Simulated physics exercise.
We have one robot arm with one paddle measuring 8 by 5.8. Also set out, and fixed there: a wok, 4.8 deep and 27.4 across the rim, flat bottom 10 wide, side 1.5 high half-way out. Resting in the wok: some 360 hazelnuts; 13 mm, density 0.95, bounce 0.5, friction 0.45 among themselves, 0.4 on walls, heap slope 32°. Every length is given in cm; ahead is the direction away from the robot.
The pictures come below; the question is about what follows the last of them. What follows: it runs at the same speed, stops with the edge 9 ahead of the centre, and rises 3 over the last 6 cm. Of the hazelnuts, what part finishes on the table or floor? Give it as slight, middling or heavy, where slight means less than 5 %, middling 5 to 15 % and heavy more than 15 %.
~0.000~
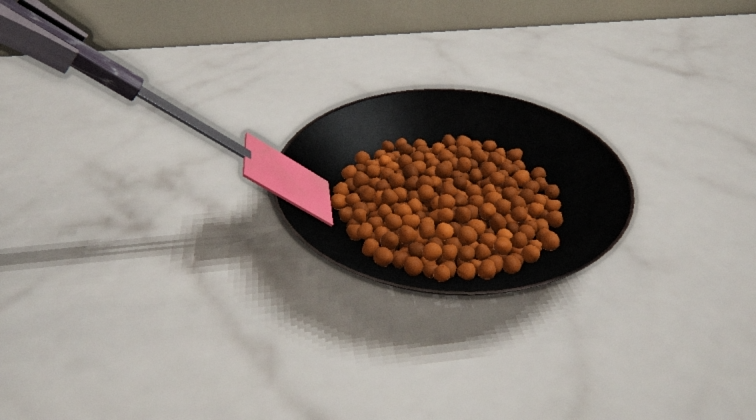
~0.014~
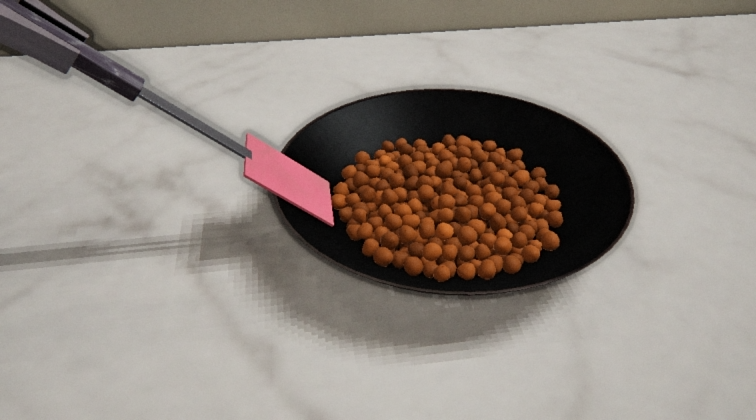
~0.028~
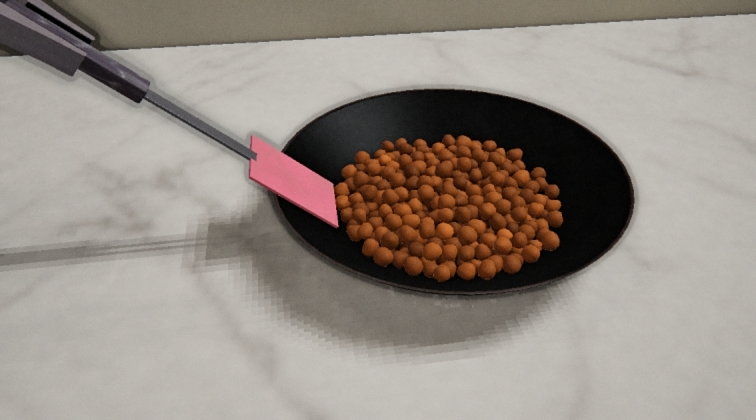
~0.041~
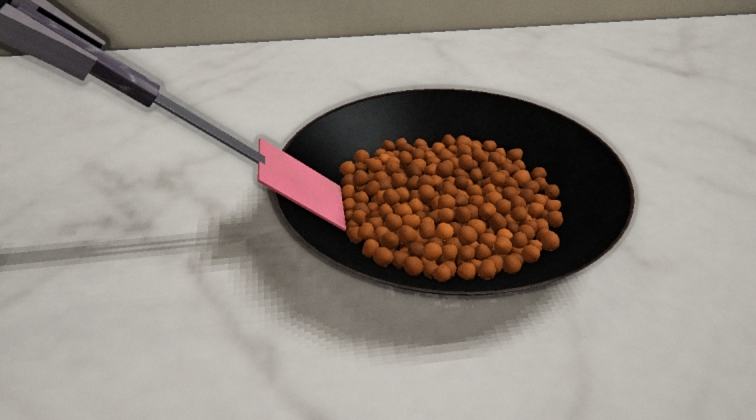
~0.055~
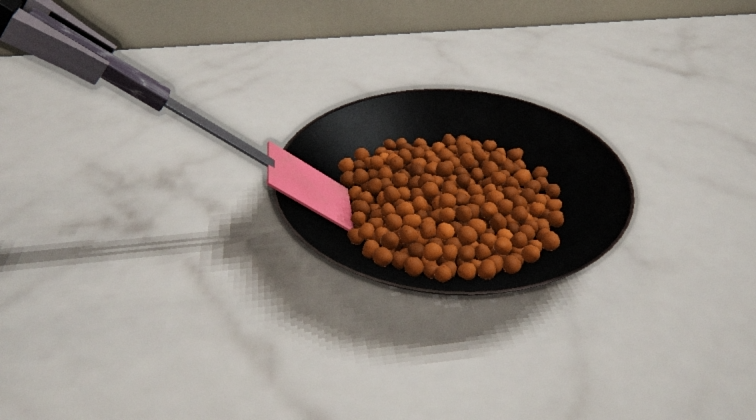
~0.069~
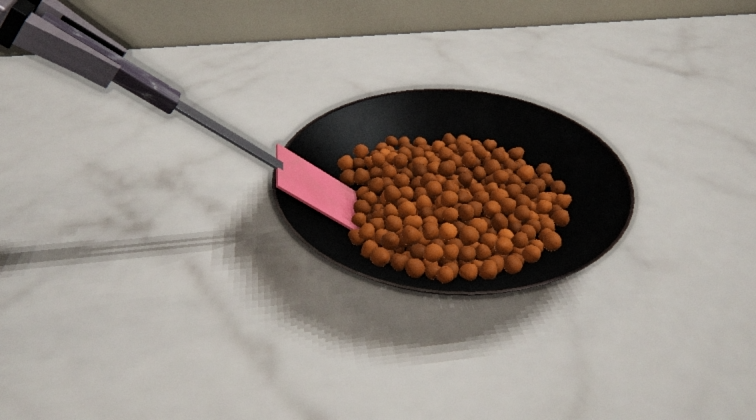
Middling.
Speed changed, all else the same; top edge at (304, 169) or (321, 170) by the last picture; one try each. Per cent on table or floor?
Try one roughly 20 per cent; try two roughly 30 per cent.
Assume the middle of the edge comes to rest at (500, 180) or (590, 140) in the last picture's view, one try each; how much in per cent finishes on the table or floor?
About 0 and 20 per cent.
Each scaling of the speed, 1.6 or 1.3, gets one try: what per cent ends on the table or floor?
Some 20 per cent, then some 20 per cent, on the table or floor.
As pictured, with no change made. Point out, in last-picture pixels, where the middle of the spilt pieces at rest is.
About (668, 203).
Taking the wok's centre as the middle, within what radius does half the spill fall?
About 20 centimetres.
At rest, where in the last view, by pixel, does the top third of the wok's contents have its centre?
The centre sits close to (555, 182).
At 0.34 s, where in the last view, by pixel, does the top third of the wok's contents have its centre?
I'd put it somewhere near (531, 167).
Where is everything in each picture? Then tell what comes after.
The first frame shows paddle top edge at (245, 153), sloping 41°; upper third of the load around (445, 195), from x 340 to 555, top at y 140; 356 in the wok.
The second frame shows paddle top edge at (246, 153), sloping 41°; upper third of the load around (445, 195), from x 340 to 555, top at y 140.
The third frame shows paddle top edge at (250, 155), sloping 41°; upper third of the load around (445, 195), from x 340 to 555, top at y 140.
The fourth frame shows paddle top edge at (259, 159), sloping 41°; upper third of the load around (444, 195), from x 345 to 555, top at y 140.
The fifth frame shows paddle top edge at (268, 162), sloping 41°; upper third of the load around (445, 194), from x 345 to 555, top at y 140.
The sixth frame shows paddle top edge at (277, 164), sloping 41°; upper third of the load around (445, 190), from x 345 to 565, top at y 140; 356 in the wok.
By 0.20 s, sloping 41°, highest piece 5 above the table; 356 in the wok.
By 0.34 s, sloping 41°, highest piece 6 above the table; 356 in the wok.
By 0.60 s, sloping 41°, highest piece 7 above the table; 324 in the wok, 29 on the table or floor, 3 on the blade or in flight.
By 1.65 s, sloping 41°, highest piece 6 above the table; 321 in the wok, 35 on the table or floor.
Final count, 321 in the wok, 35 on the table or floor. That is 10 % on the table or floor.
